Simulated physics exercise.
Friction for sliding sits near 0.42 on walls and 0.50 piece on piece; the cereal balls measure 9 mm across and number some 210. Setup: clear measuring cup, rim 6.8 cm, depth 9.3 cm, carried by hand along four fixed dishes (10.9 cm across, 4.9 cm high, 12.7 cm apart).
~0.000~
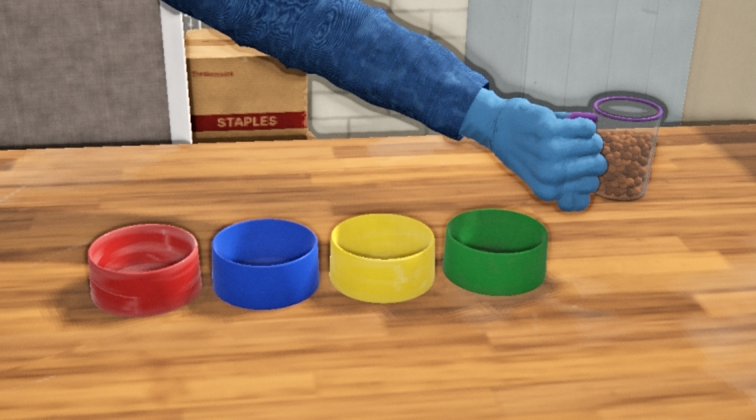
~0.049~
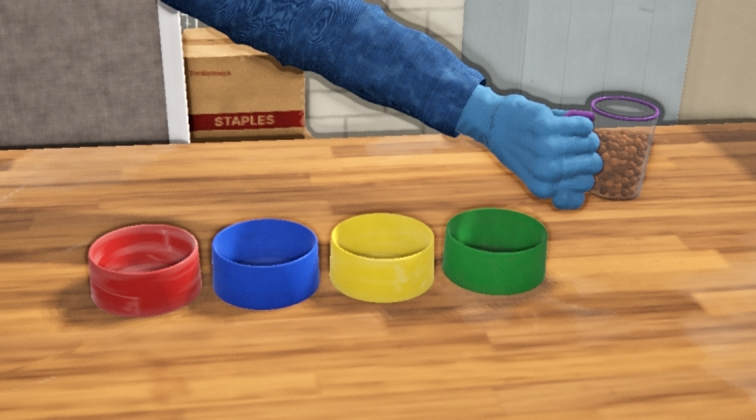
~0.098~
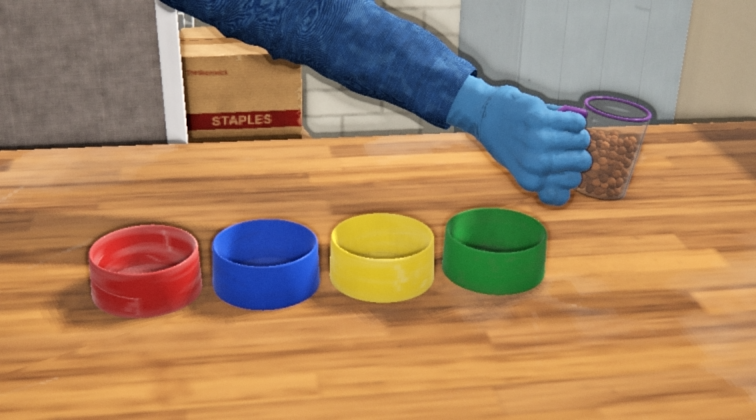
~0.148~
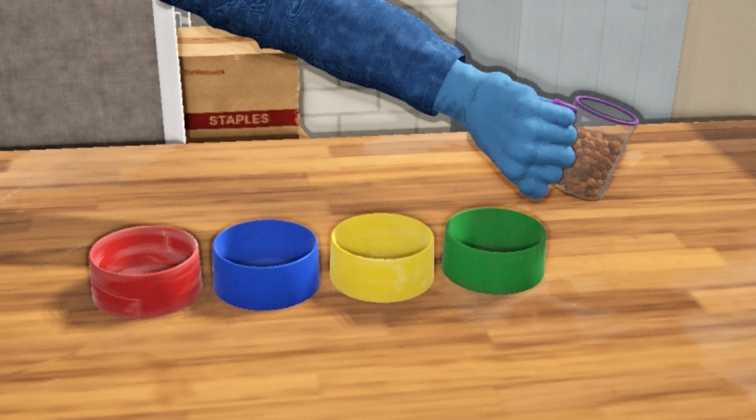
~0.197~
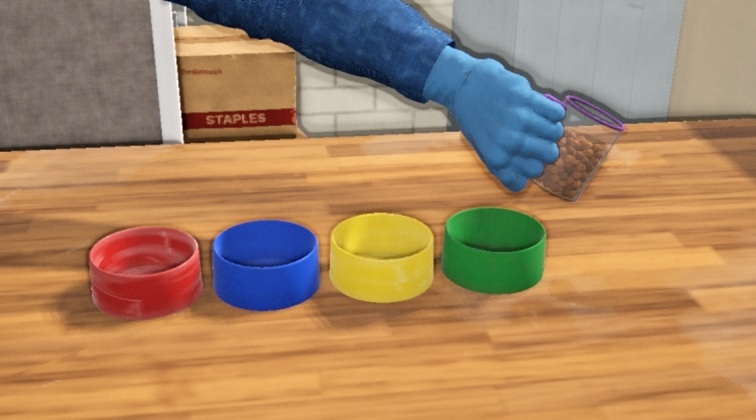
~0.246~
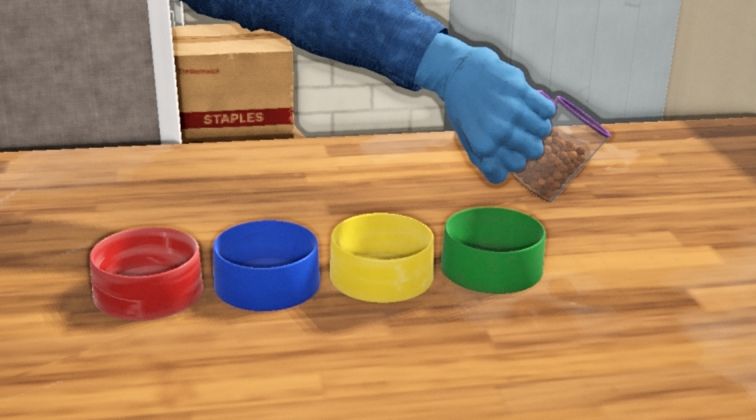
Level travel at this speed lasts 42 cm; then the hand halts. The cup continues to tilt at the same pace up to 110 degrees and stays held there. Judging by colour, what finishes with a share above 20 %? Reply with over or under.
Red under, blue over, green under, yellow over, counter under.
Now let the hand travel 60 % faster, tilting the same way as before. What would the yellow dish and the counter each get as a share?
Shares: Yellow 0, counter 0.
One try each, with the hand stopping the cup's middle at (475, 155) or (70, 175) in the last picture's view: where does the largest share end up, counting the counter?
The largest share ends at green first and at yellow second.
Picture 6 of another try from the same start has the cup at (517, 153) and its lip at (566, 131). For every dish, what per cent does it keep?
The red dish keeps 0, the blue dish 90, the green dish 0 and the yellow dish 0.
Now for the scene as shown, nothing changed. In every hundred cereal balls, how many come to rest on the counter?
The answer is roughly 10 per cent.
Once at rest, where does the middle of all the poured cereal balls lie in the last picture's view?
Somewhere near (356, 268) in the last picture.
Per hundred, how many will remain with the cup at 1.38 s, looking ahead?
Approx. 20 % - an estimate.
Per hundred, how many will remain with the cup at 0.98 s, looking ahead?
I'd estimate some 45 per cent of the load.
Then, at 0.69 s, tilt 110 degrees; cup holds 95 %, green 5 %.
After 0.98 s, tilt 110 degrees; cup holds 45 %, green 5 %, yellow 40 %.
Then, at 1.38 s, tilt 110 degrees; cup holds 20 %, blue 15 %, green 5 %, yellow 45 %.
In the end, at 2.7 s, red 0 %, blue 40 %, green 5 %, yellow 45 %, counter 10 %.
